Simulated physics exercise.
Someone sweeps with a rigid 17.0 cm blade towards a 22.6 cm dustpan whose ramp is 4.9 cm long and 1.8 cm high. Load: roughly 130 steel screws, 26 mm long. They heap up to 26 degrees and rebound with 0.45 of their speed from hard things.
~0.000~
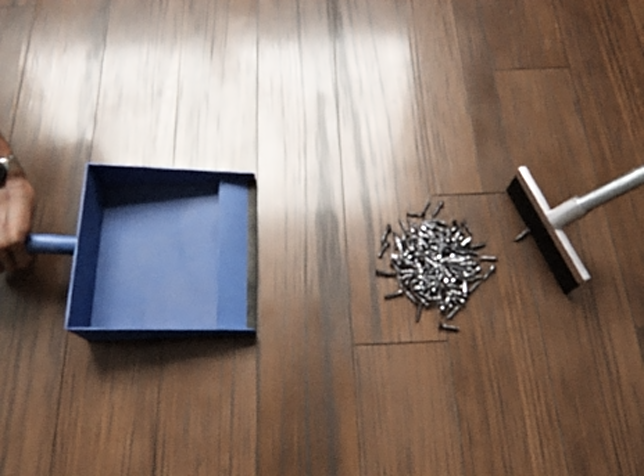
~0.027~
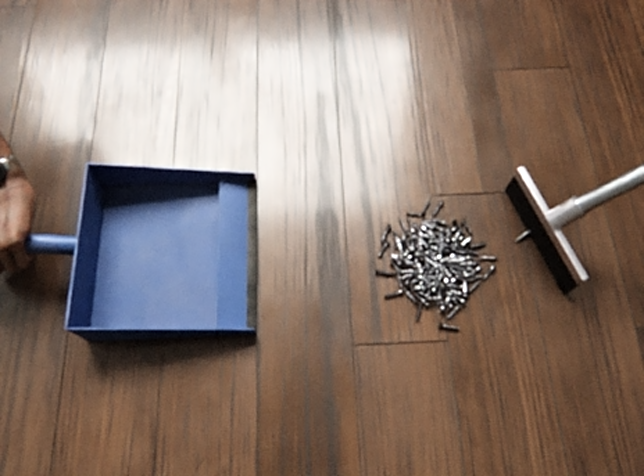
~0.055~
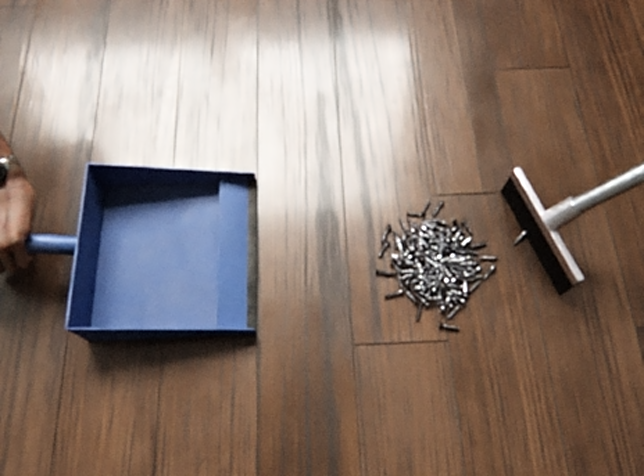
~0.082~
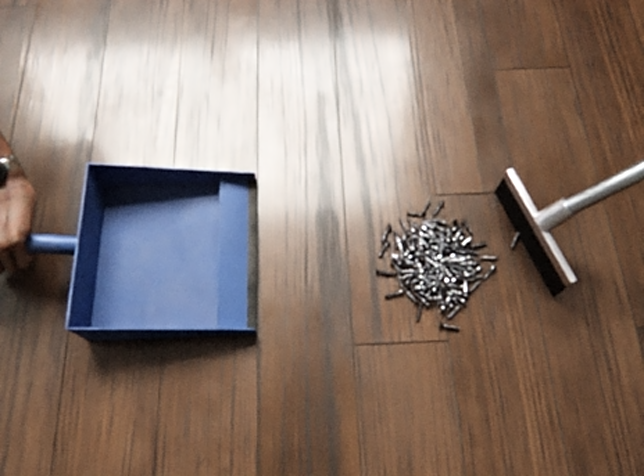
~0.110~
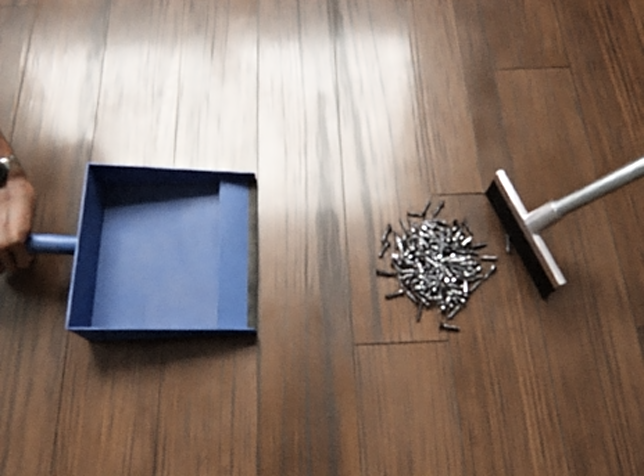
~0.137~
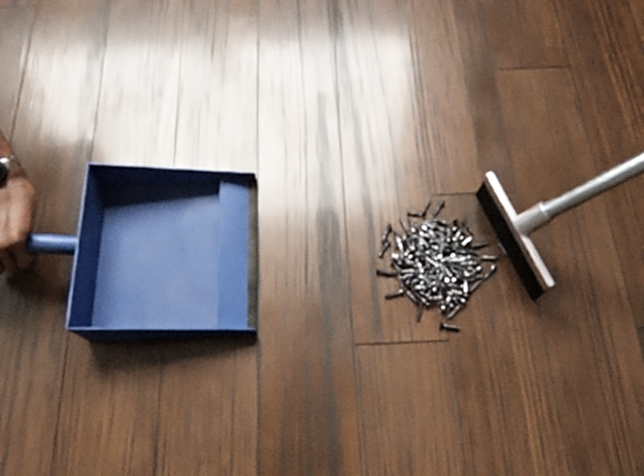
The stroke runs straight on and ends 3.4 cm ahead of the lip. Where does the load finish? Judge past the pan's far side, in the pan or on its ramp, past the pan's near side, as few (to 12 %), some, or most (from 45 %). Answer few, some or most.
Far side: Few, pan: Few, near side: Some.
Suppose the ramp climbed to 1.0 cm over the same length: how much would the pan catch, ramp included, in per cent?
It would be near 10 per cent.
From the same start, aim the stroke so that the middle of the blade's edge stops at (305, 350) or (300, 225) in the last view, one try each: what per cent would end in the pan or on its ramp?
About 0 and 0 per cent.
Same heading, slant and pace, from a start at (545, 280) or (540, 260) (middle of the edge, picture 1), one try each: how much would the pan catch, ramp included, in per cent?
Some 5 and 10 per cent.
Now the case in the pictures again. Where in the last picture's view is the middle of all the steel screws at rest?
At about (280, 302).
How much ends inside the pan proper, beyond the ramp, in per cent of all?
Some 0 per cent.
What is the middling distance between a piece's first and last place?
Roughly 22 cm.
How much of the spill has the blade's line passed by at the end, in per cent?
About 10 per cent.
After 0.40 s, middle of the blade 20 cm from the lip; 0 % over the lip, far side 0 %, near side 5 %.
Then, at 0.57 s, middle of the blade 11 cm from the lip; 0 % over the lip, far side 0 %, near side 15 %.
After 0.87 s, middle of the blade 6 cm from the lip; 5 % over the lip, far side 0 %, near side 25 %.
By 1.9 s all is still; far side 0 %, pan 5 %, near side 25 %, in front of the lip or behind the blade 70 %.
